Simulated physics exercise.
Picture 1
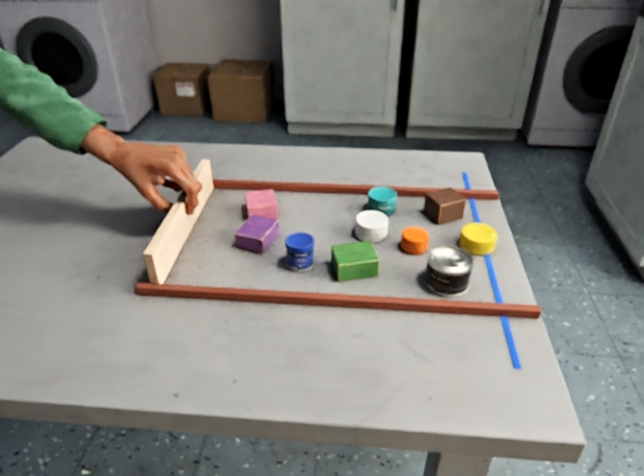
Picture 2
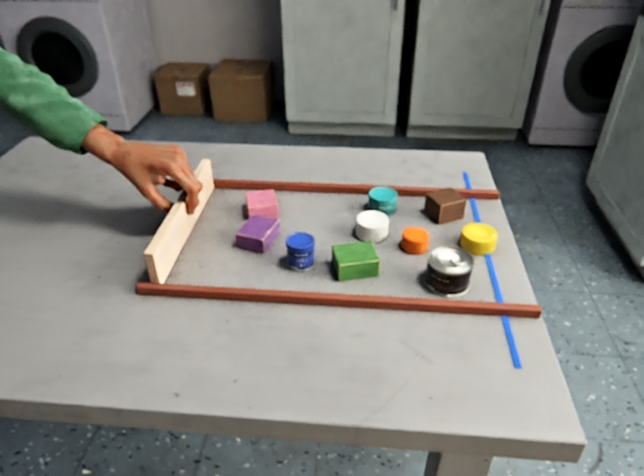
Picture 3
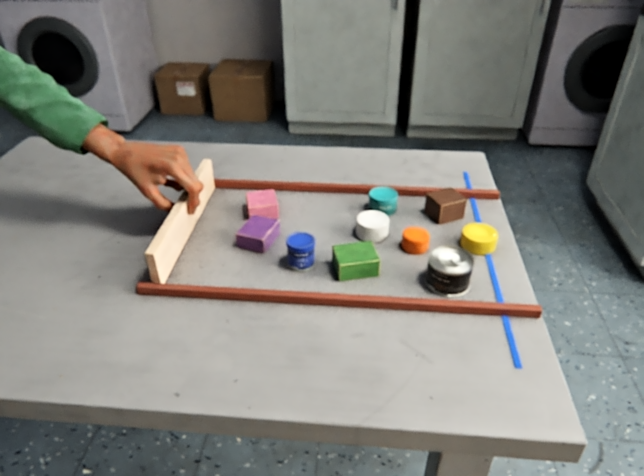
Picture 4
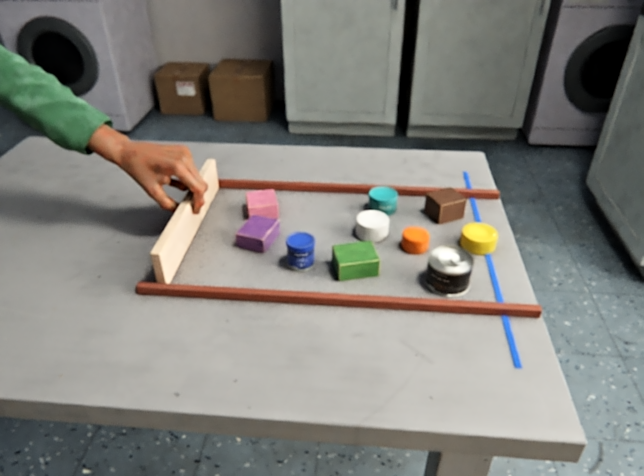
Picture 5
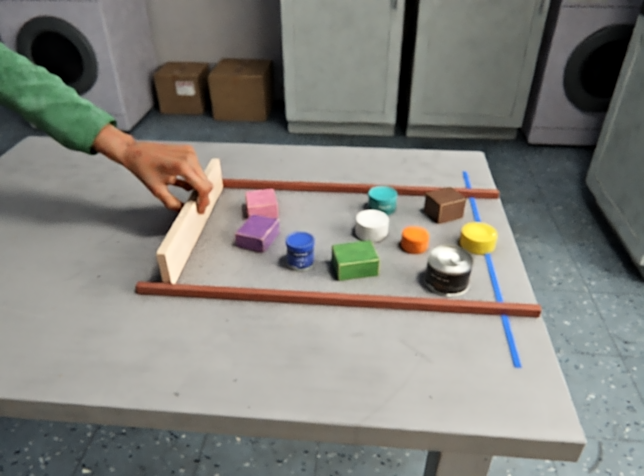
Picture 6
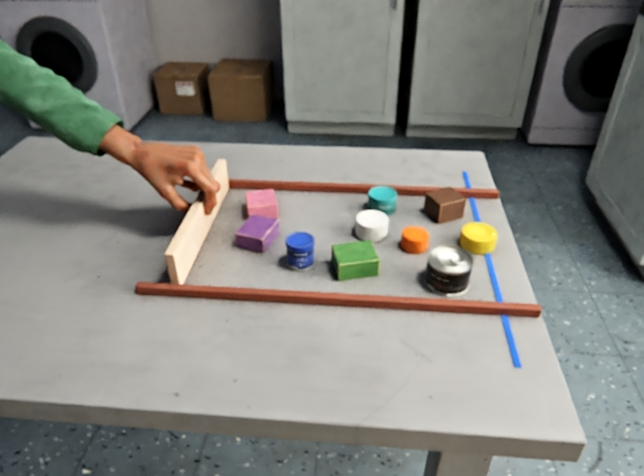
A hand in a green sleeve holds an upright wooden board between two reddish-brown rails and slides it slightly to the right, while the colourful blocks, lids and tins in front of it stay still on the grey table.
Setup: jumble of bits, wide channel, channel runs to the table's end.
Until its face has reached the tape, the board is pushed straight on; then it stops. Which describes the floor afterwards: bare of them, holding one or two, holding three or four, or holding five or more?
The floor is holding five or more.
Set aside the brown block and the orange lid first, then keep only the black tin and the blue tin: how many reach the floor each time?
Falls come to 4 the first time and 4 the other time.
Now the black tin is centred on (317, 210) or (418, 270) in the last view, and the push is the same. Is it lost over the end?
In turn it goes down, then goes down.
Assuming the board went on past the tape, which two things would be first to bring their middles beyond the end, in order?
Those two would be the black tin followed by the yellow lid.
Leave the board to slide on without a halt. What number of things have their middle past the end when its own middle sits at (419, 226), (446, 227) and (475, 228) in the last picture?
In that order 0, 2 and 5.
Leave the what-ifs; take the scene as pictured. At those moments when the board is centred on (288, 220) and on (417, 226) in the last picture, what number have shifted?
2, then 10.
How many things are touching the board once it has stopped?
4.
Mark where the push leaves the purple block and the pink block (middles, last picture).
The purple block comes to rest at (503, 243), and the pink block comes to rest at (495, 217).
Early on, none off yet; yellow lid at rest near (478, 238); brown block at rest near (445, 205); black tin at rest near (449, 270).
A while later, none off yet; yellow lid at rest near (478, 238); brown block at rest near (445, 205); black tin travelled about its own width near (483, 278).
Finally, the number that fall off is five or more; lost, green block, white lid, orange lid, black tin, brown block and yellow lid.
